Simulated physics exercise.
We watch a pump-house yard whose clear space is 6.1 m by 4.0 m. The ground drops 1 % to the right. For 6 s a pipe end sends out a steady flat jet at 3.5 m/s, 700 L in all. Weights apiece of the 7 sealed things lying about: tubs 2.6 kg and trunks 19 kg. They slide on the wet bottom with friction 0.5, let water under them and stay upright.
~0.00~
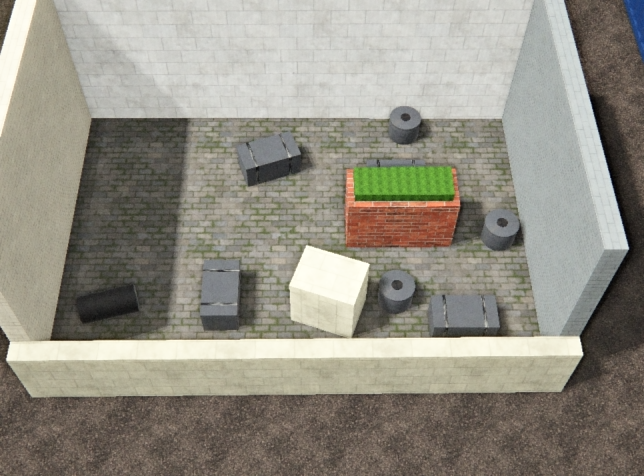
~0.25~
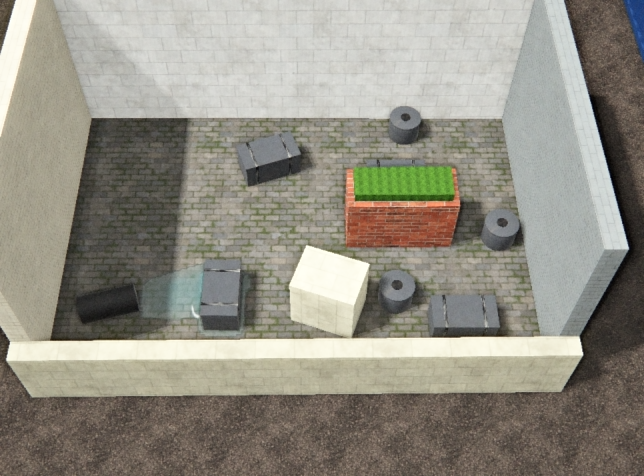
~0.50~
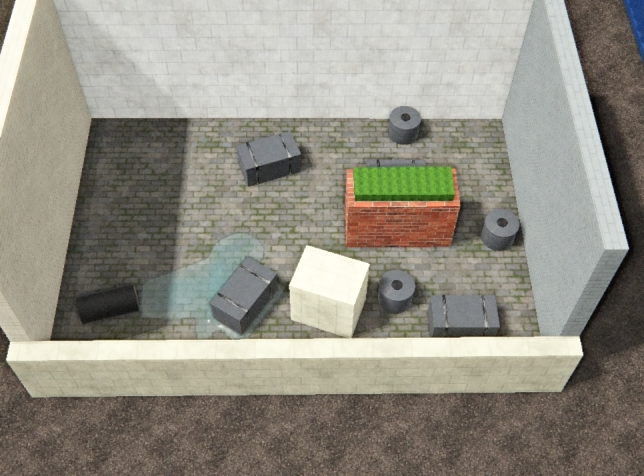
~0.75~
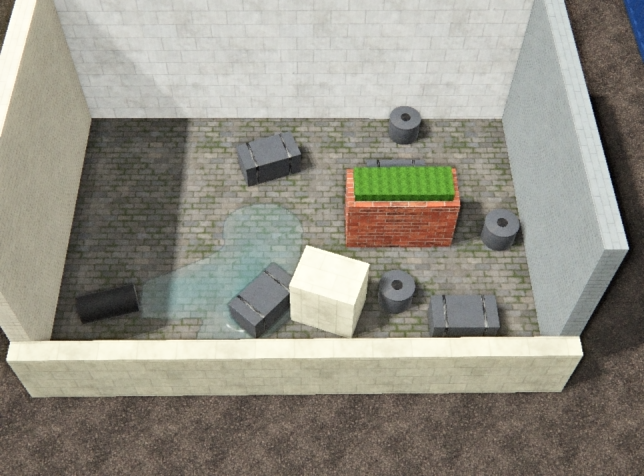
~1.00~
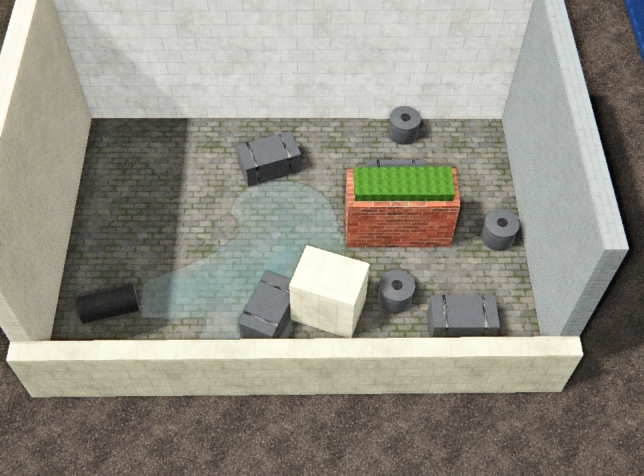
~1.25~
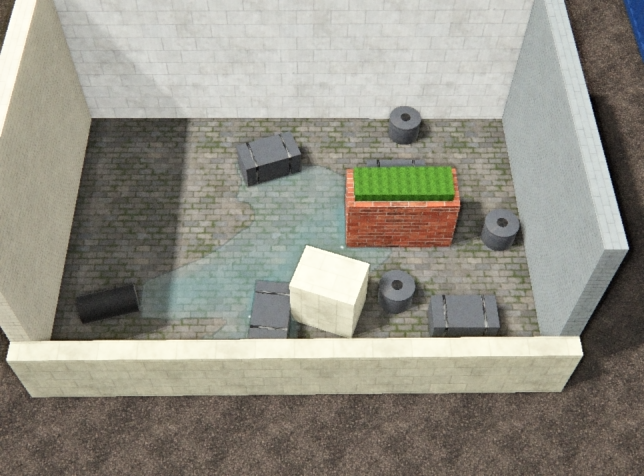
A walled yard held a brick block, dark trunks and tubs; water jetted from a pipe at left, pushed the nearest trunk right against a pale block, turned it, and spread across the paving.
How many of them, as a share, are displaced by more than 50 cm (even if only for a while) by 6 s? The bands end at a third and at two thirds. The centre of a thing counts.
Share: Less than a third.
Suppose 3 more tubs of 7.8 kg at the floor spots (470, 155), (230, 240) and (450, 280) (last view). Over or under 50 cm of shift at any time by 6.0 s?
In that order: Less, short of it, more.
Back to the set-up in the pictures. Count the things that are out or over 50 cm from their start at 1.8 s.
1 of them.
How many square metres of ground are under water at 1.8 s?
About 6.0 m2.
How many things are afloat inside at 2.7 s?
At that moment 0.
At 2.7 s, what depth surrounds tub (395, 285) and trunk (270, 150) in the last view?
About 1 and 1 cm.
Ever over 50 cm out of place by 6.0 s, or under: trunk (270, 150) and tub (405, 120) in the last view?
In turn: Short of it, past it.
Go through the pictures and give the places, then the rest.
A trunk at (220, 287) rests on the ground; a tub at (405, 118), on the bottom; 0.0 m2 under water; 0 of 7 have shifted, in the first picture.
A trunk at (221, 287), on the bottom; a tub at (405, 118) rests on the ground; 0.6 m2 under water; 0 of 7 have shifted, in the second picture.
A trunk at (244, 288), on the bottom, 29 cm from its start; a tub at (405, 118) rests on the ground; water covers 1.2 m2; 1 of 7 have shifted, in the third picture.
A trunk at (264, 294) rests on the ground, 56 cm from its start; a tub at (405, 118), on the bottom; water covers 2.3 m2; 1 of 7 have shifted, in the fourth picture.
A trunk at (269, 303) rests on the ground, 65 cm from its start; a tub at (405, 118) rests on the ground; water covers 3.4 m2; 1 of 7 have shifted, in the fifth picture.
A trunk at (271, 310), on the bottom, 72 cm from its start; a tub at (405, 118), on the bottom; 4.1 m2 under water; 1 of 7 have shifted, in the sixth picture.
After 1.8 s 1 of 7 are over 50 cm from their spots; 0 afloat.
After 2.7 s 1 of 7 are over 50 cm from their spots; 0 afloat.
After 4.2 s 2 of 7 are over 50 cm from their spots; 1 afloat.
After 6.0 s 2 of 7 are over 50 cm from their spots, and 2 have been at some point; 3 afloat.
